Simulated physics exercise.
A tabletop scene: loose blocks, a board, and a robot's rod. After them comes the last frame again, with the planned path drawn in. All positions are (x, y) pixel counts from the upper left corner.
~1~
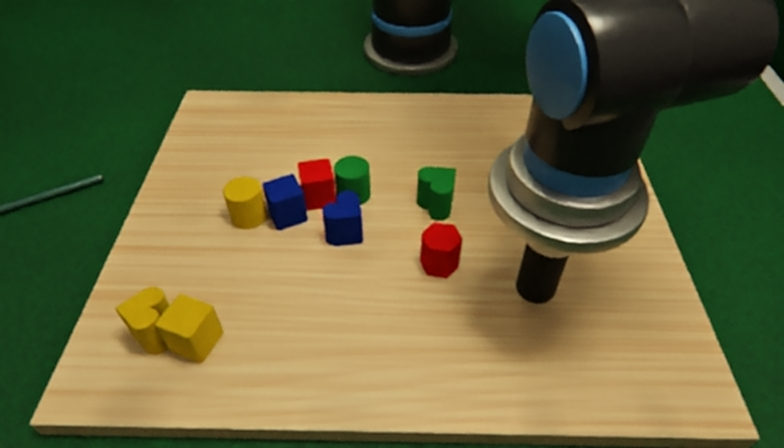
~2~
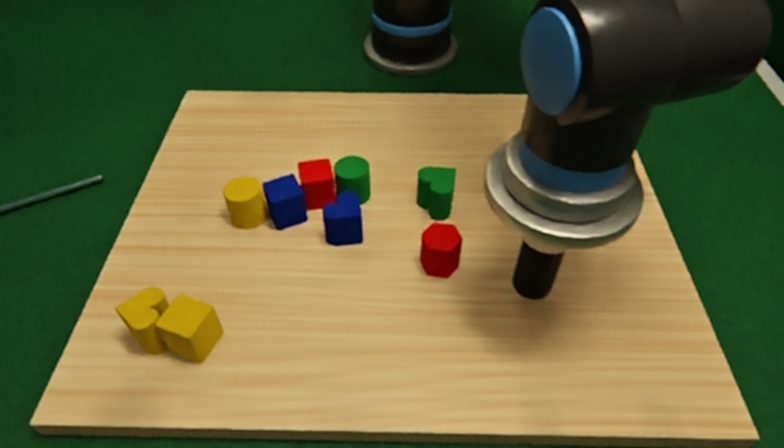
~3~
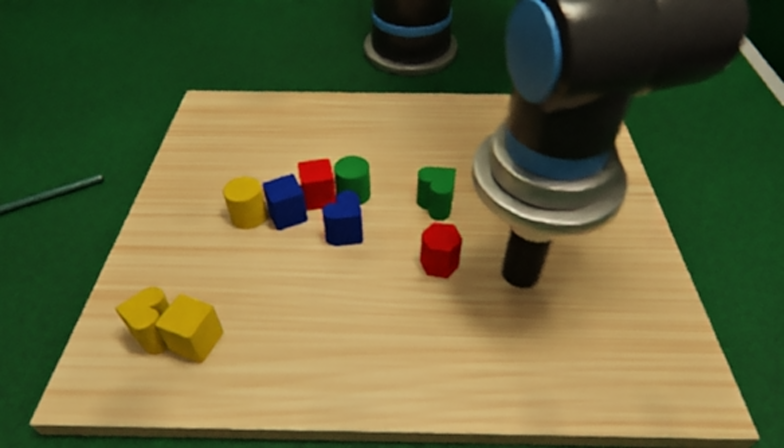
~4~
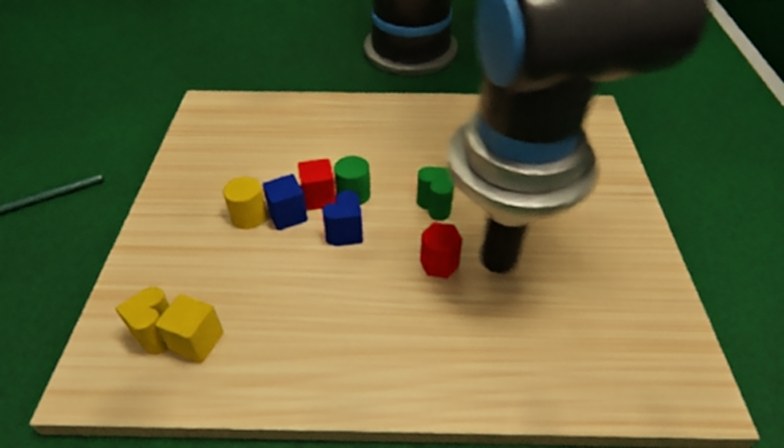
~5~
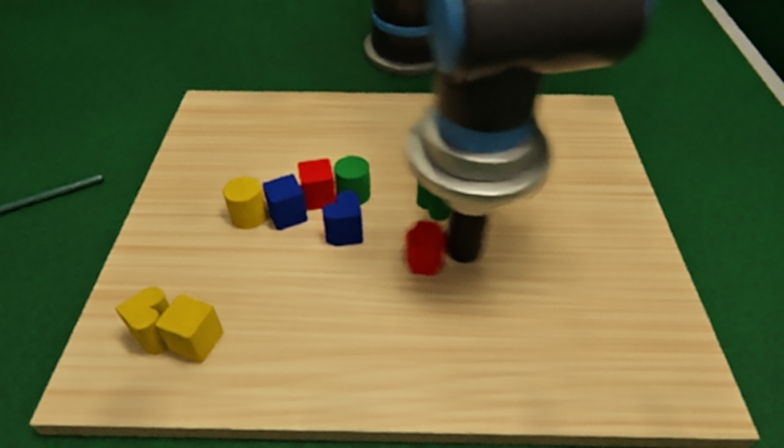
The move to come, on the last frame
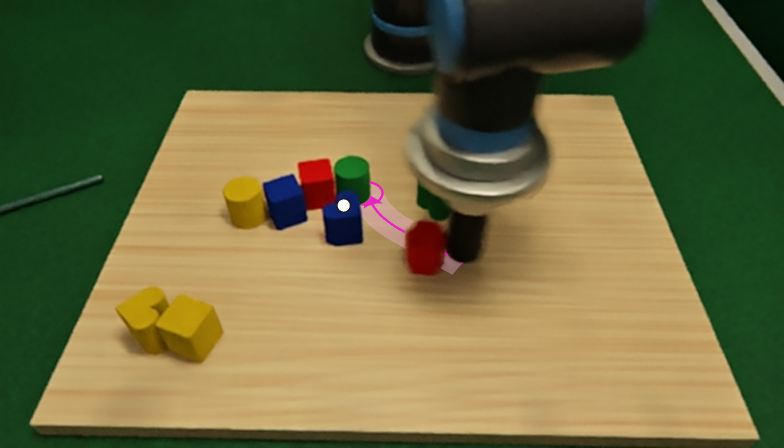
A robot arm's dark rod starts at the right of a wooden board scattered with red, blue, green and yellow blocks, and moves left and slightly away, slowly at first, then faster. It meets the red hexagonal block and pushes it a short way left, while the other blocks stay still.
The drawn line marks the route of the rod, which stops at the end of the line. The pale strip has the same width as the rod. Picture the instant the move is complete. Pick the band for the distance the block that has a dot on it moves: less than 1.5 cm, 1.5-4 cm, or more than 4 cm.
It moves only a bit, under 1.5 cm.
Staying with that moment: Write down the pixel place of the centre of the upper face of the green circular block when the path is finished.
I predict (337, 153).
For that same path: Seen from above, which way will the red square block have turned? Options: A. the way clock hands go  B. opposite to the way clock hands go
I choose B.
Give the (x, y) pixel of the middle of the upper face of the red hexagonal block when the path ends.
My prediction: (386, 226).
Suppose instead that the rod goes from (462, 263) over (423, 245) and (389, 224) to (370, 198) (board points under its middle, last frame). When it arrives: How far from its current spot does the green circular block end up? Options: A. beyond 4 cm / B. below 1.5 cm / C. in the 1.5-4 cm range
Option C.
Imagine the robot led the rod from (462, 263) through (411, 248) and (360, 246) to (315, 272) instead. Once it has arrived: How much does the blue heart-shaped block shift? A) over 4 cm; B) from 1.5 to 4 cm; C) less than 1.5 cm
B - from 1.5 to 4 cm.
Drawn move, from (462, 263) over (422, 242) and (387, 220) to (366, 193); the dot is on the blue heart-shaped block.
On the path given first. One third of the way, rod at (422, 228); red hexagonal block at (392, 228), turned 65° anticlockwise.
Two thirds of the way, rod at (386, 206); red hexagonal block at (386, 226), turned 90° anticlockwise.
At the end, rod at (366, 180); red square block at (310, 169), turned 20° anticlockwise; blue heart-shaped block still; green circular block at (337, 153); red hexagonal block at (386, 226), turned 90° anticlockwise.
